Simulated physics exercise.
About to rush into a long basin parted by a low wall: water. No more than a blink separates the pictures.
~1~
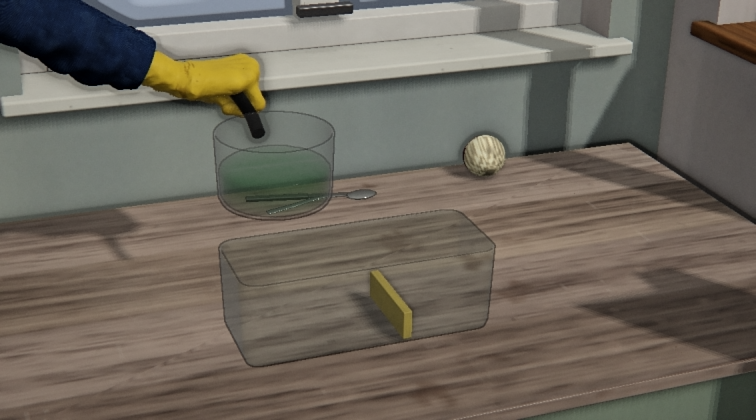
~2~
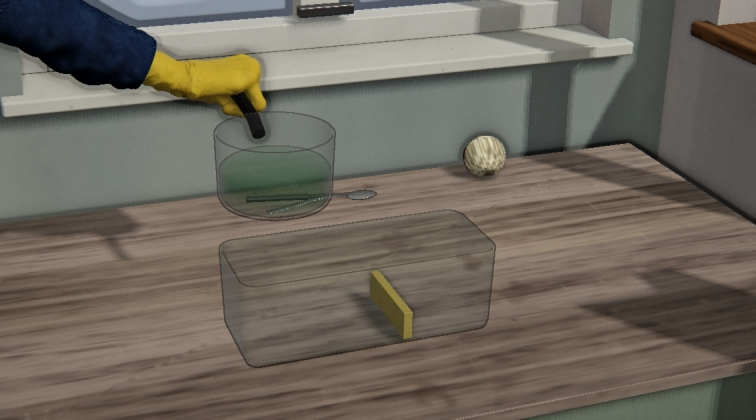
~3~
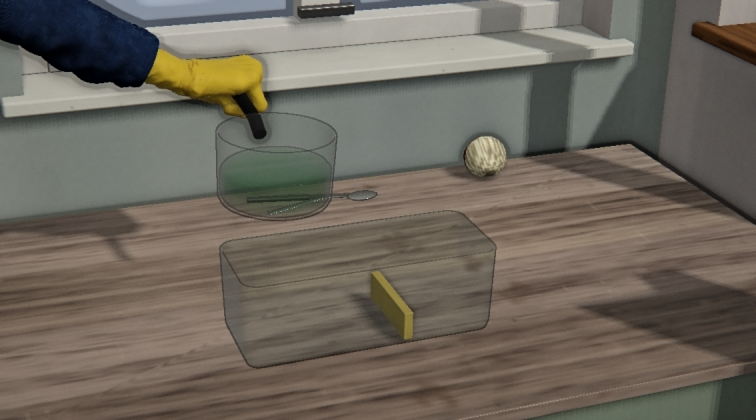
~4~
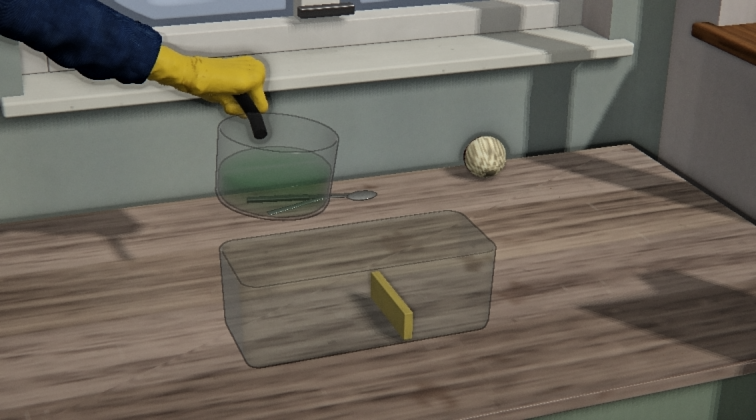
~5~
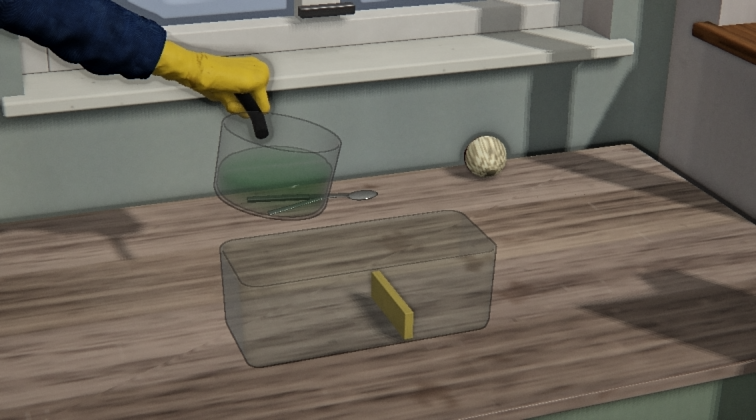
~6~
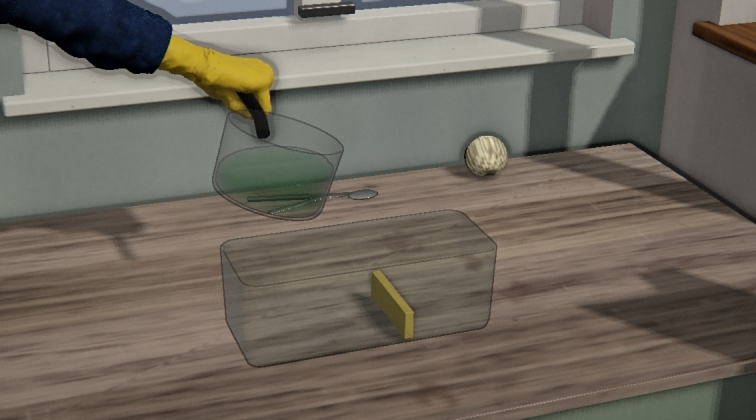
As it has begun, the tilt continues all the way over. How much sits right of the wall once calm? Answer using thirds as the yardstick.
Under a third of it.
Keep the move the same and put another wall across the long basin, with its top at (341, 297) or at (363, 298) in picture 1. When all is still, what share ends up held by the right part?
95 % and 60 %, roughly.
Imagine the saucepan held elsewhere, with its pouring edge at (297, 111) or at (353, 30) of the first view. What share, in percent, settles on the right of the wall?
One after the other: 5 %, 80 %.
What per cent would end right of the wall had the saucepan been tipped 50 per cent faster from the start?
Roughly 5 percent.
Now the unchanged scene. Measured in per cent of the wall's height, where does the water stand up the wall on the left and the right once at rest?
Left: About 60; right: About 10.
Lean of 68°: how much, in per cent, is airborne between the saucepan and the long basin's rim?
Estimated at 20 per cent or so.
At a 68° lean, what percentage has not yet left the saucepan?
75 in a hundred.
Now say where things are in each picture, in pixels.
In the first frame, tilt 0°; pouring edge (331, 127); surface from (219, 170) to (326, 157); the long basin's rim runs from (229, 266) to (478, 229); the wall's top is at (391, 292).
In the second frame, tilt 1°; pouring edge (331, 128); surface from (219, 170) to (327, 157).
In the third frame, tilt 3°; pouring edge (333, 130); surface from (219, 170) to (328, 158).
In the fourth frame, tilt 6°; pouring edge (335, 134); surface from (219, 170) to (327, 159).
In the fifth frame, tilt 11°; pouring edge (337, 138); surface from (219, 170) to (328, 158).
In the sixth frame, tilt 17°; pouring edge (339, 144); surface from (218, 170) to (329, 158).
A moment on, the saucepan is tipped part way and 75 per cent is still to pour, 4 is left of the wall and 0 right of it.
Next, the saucepan is tipped on its side and 22 per cent is still to pour, 58 is left of the wall and 7 right of it.
Then the saucepan is tipped right over and 2 per cent is still to pour, 87 is left of the wall and 8 right of it.
Later the saucepan is tipped right over and 0 per cent is still to pour, 91 is left of the wall and 8 right of it.
At rest 91 per cent lies left of the wall, 8 right of it and 1 outside.
